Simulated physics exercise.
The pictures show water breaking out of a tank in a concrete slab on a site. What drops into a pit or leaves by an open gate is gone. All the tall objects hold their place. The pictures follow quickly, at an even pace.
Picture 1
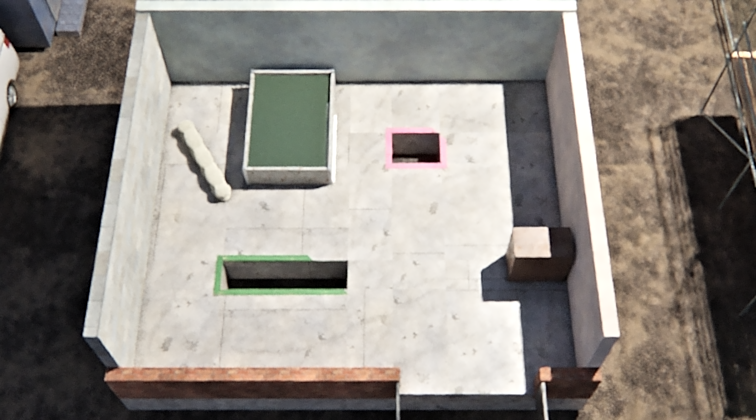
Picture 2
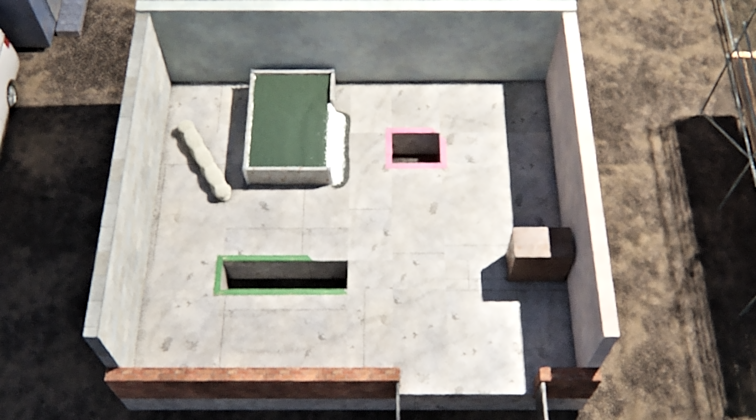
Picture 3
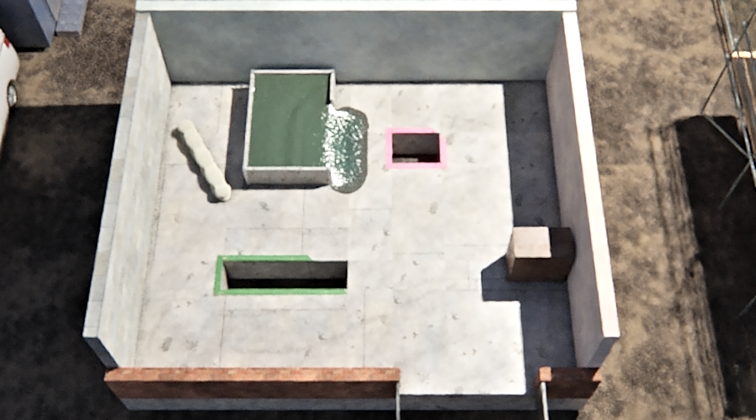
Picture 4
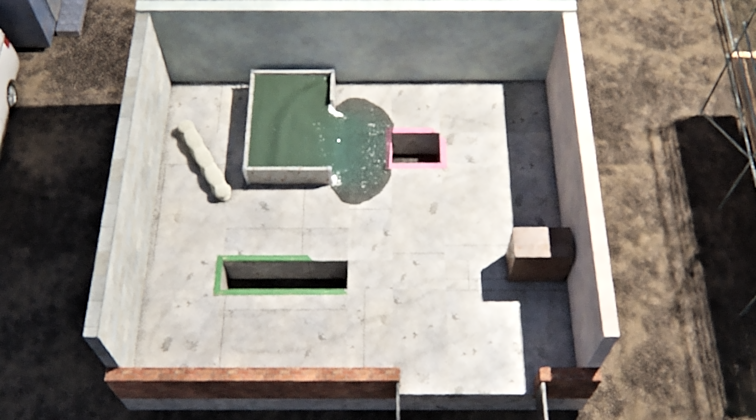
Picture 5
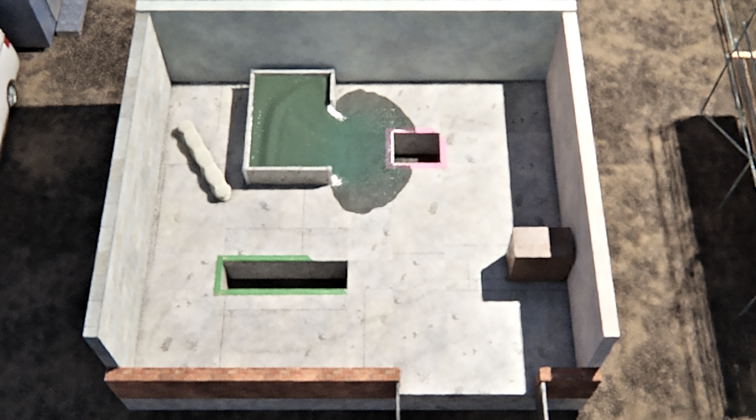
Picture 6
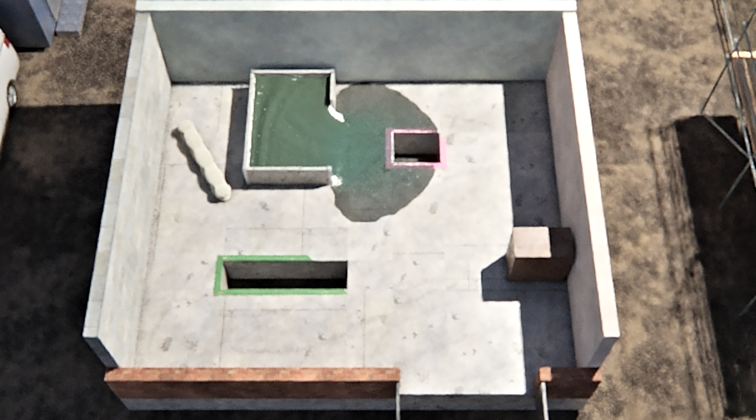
At first, still green water fills a raised tank on a walled concrete slab with pink-edged and green-edged pits. Then water bursts through a gap in the tank's right side, foaming onto the slab. The dark puddle spreads outward to the right, reaching and surrounding much of the pink-edged pit.
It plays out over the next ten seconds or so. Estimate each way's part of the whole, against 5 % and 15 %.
The gate takes from 5 to 15 %; the green pit takes under 5 %; the pink pit takes over 15 %.
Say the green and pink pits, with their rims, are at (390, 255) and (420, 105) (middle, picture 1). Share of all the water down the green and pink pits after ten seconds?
In per cent: Green 20, pink 25.
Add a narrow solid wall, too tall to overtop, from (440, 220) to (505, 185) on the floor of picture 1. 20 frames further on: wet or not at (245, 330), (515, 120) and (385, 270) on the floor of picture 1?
In that order: Free of water, awash, awash.
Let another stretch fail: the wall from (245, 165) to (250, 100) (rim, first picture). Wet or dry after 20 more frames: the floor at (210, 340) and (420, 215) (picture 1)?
One after the other: Not flooded, free of water.
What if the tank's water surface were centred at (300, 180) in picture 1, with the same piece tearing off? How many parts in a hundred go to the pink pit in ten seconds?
In per cent: Pink 12.
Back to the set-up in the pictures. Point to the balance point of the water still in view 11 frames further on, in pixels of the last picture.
I would point to (349, 152).
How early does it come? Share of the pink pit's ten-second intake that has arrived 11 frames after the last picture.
About 40 per cent.
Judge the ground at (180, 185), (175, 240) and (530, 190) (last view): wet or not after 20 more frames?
One after the other: Not flooded, clear, awash.
A moment on, water covers 20 % of the floor; the gate 0 %, the green pit 0 %, the pink pit 10 %.
Next, water covers 30 % of the floor; the gate 0 %, the green pit 0 %, the pink pit 18 %.
Then, water covers 40 % of the floor; the gate 0 %, the green pit 0 %, the pink pit 26 %.
Later, water covers 45 % of the floor; the gate 3 %, the green pit 0 %, the pink pit 33 %.
In the end, water covers 60 % of the floor; the gate 9 %, the green pit 0 %, the pink pit 42 %.
